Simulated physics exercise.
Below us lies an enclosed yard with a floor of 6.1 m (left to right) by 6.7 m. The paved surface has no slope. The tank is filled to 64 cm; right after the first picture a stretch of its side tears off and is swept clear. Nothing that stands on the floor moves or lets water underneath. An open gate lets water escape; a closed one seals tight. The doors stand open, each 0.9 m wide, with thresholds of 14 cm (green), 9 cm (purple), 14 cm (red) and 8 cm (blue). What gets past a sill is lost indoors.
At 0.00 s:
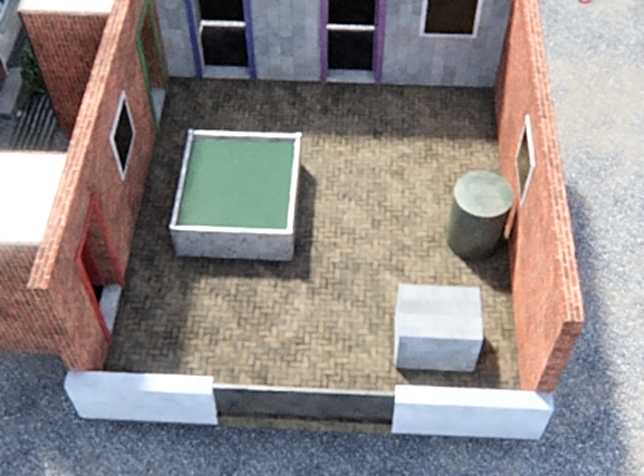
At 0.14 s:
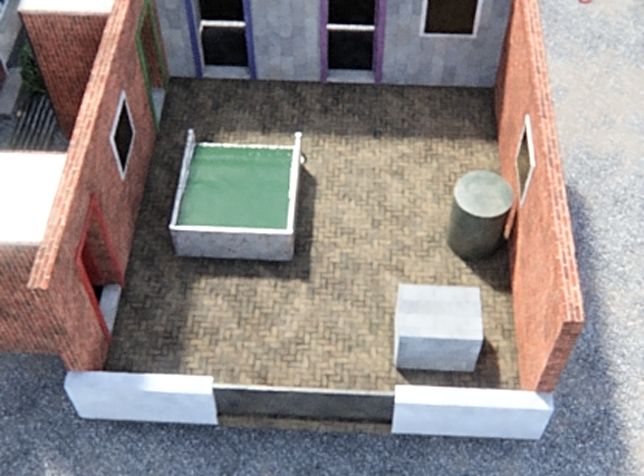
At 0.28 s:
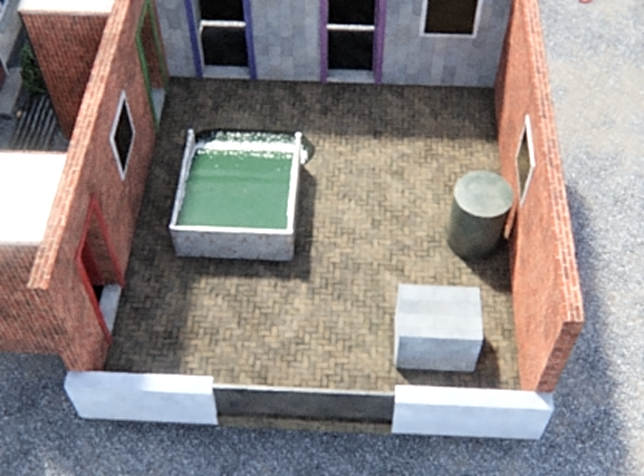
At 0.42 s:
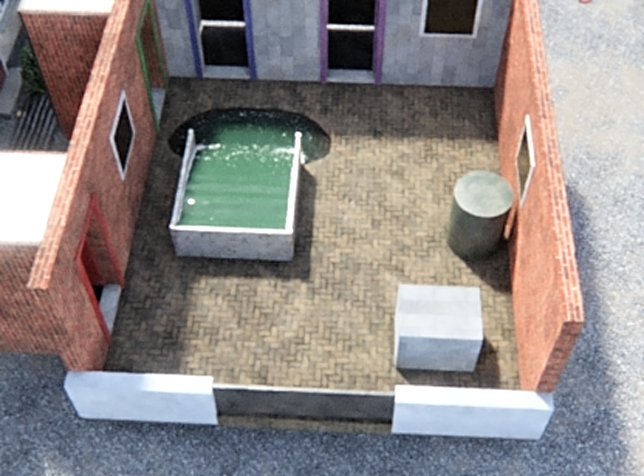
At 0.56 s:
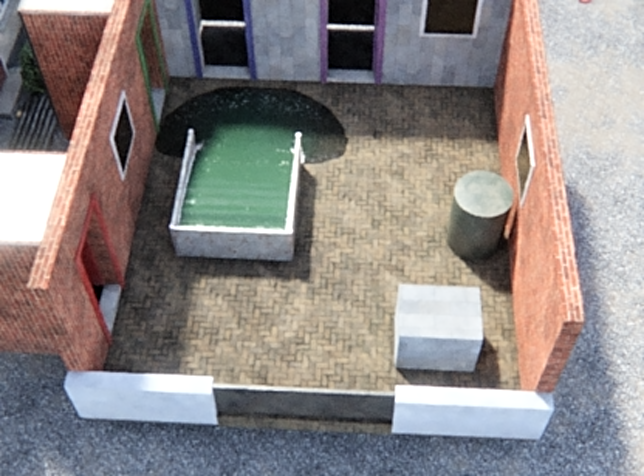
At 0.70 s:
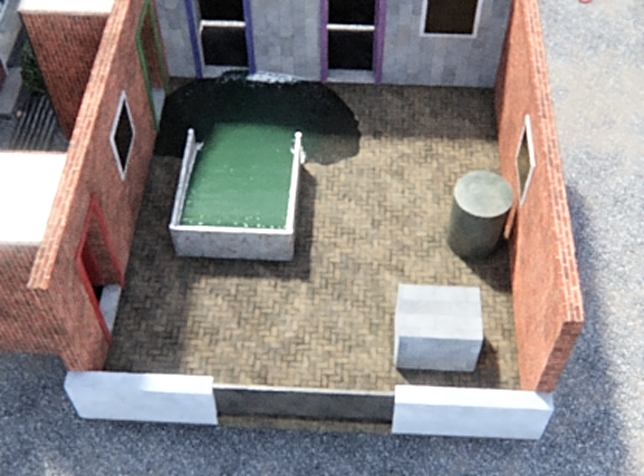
To begin with, a square tank of green water stands whole in a brick-walled yard, near a cylinder and a pale block. Its far side gives way and water pours out behind it, then a dark, wet patch spreads across the paving, widening toward the back wall and rightward.
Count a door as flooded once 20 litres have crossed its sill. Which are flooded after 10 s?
Door by door: At the green door it passes the limit; at the purple door it exceeds the limit; at the red door it keeps below the limit; at the blue door it exceeds the limit.
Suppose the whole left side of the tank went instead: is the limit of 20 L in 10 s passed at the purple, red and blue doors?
Then: Purple under, red not over, blue past it.
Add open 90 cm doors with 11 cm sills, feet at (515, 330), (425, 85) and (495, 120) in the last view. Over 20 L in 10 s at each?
In that order: Not over, under, past it.
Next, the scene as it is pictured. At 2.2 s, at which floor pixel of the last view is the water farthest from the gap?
At about (486, 93).
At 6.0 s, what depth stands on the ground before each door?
In cm: Green 9, purple 7, red 5, blue 9.
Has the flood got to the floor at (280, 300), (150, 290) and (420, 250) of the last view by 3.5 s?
In that order: Still dry, dry, dry.
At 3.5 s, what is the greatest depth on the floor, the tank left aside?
Roughly 22 cm.
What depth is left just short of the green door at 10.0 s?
Roughly 4.0 cm deep.
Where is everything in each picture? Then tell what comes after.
The tank at (238, 183) is whole and still, 64 cm deep, in the first picture.
Water pours out on the tank's far side and has run 1.0 m, to a hidden place; typically 9 cm deep outside, 64 cm at the tank's back, in the second picture.
The front is at a hidden place, 1.1 m from the gap on the tank's far side; 1.3 m2 of floor is under water; 64 cm left at the back of the tank, in the third picture.
The front is at (186, 127), 1.5 m from the gap on the tank's far side; 2.7 m2 of floor is under water; 64 cm left at the back of the tank, in the fourth picture.
The front is at (225, 91), 1.9 m from the gap on the tank's far side; 4.4 m2 of floor is under water; 57 cm left at the back of the tank, in the fifth picture.
The front is at (205, 79), 2.3 m from the gap on the tank's far side; 6.0 m2 of floor is under water; 53 cm left at the back of the tank, in the sixth picture.
After 1.4 s water covers 20 % of the floor and is deepest (39 cm) near (265, 85); green door 13 cm at the sill, 0 L in, purple door 17 cm at the sill, 3 L in, red door not reached, blue door 27 cm at the sill, 90 L in.
After 2.2 s water covers 25 % of the floor and is deepest (36 cm) near (225, 91); green door 18 cm at the sill, 4 L in, purple door 18 cm at the sill, 27 L in, red door not reached, blue door 32 cm at the sill, 235 L in.
After 3.5 s water covers 35 % of the floor and is deepest (22 cm) near (477, 92); green door 18 cm at the sill, 29 L in, purple door 12 cm at the sill, 52 L in, red door not reached, blue door 19 cm at the sill, 379 L in.
After 6.0 s water covers 65 % of the floor and is deepest (16 cm) near (486, 214); green door 9 cm at the sill, 34 L in, purple door 7 cm at the sill, 56 L in, red door 5 cm at the sill, 0 L in, blue door 9 cm at the sill, 430 L in.
After 10.0 s water covers 95 % of the floor and is deepest (9 cm) near (457, 92); green door 4 cm at the sill, 34 L in, purple door 4 cm at the sill, 56 L in, red door 3 cm at the sill, 0 L in, blue door 4 cm at the sill, 432 L in.
